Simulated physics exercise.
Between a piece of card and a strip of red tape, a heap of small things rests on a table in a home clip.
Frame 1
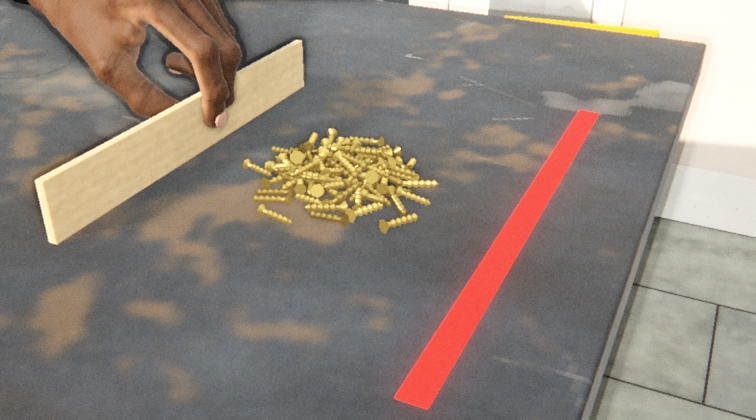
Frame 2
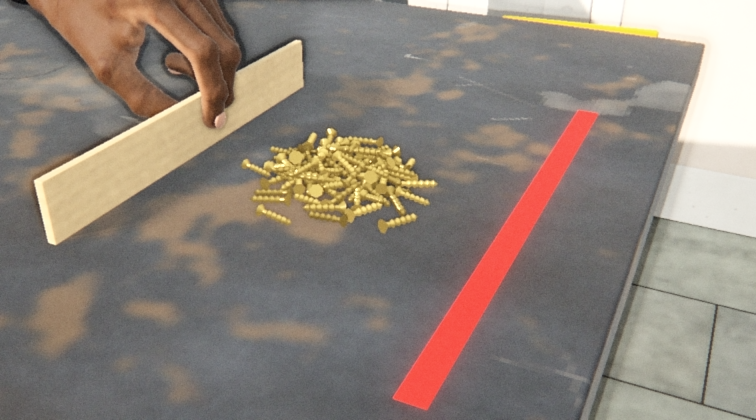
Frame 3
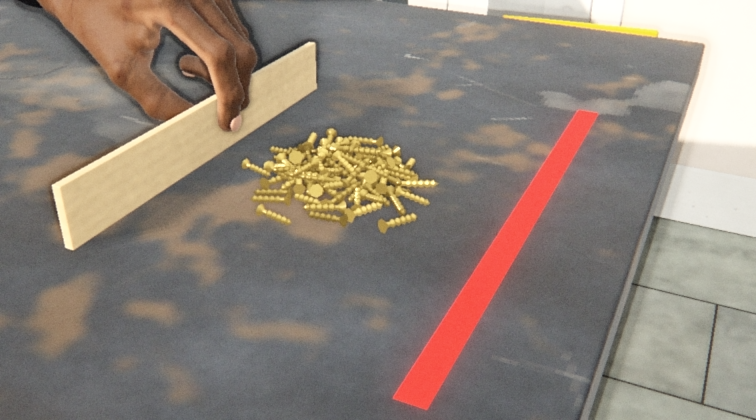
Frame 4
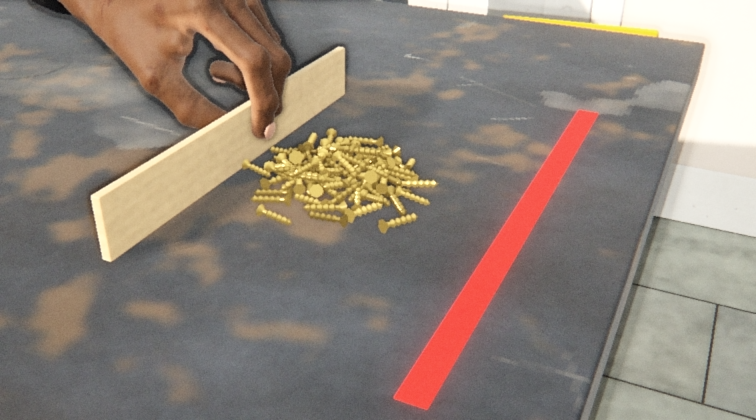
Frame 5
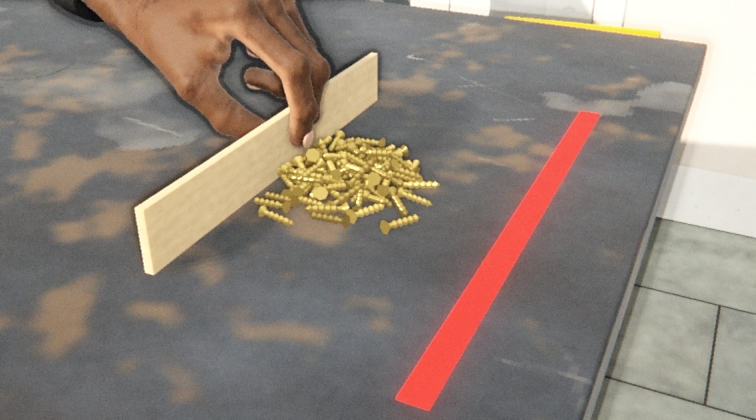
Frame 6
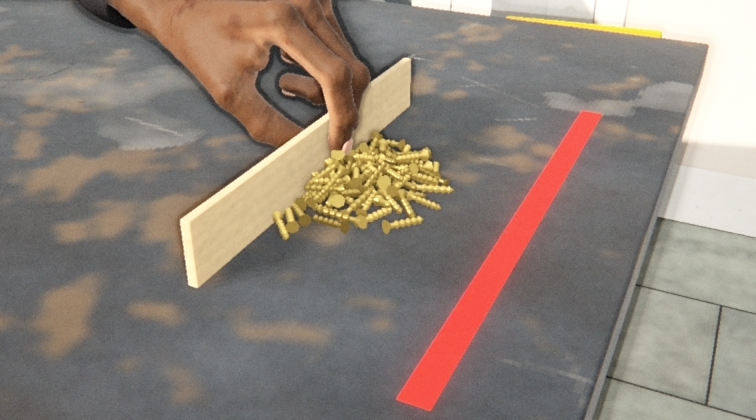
On a dark, blotchy table, a hand pushes a piece of card rightward into brass screws, shifting them.
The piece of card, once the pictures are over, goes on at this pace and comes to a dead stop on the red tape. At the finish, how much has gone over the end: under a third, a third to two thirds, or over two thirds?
Under a third.
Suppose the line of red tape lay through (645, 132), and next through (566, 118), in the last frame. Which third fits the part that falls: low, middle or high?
For the first place it's more than two thirds, and for the second it's under a third.
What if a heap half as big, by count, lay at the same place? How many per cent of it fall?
My guess is about 0 per cent.
Soon, piece of card still moving, near (433, 143); heap all on the table, its front near (541, 198).
A while on, piece of card stopped at the red tape; heap a stray few over the edge.
Towards the end, piece of card stopped at the red tape; heap about a quarter over the edge.
Finally, piece of card stopped at the red tape; heap about a quarter over the edge.
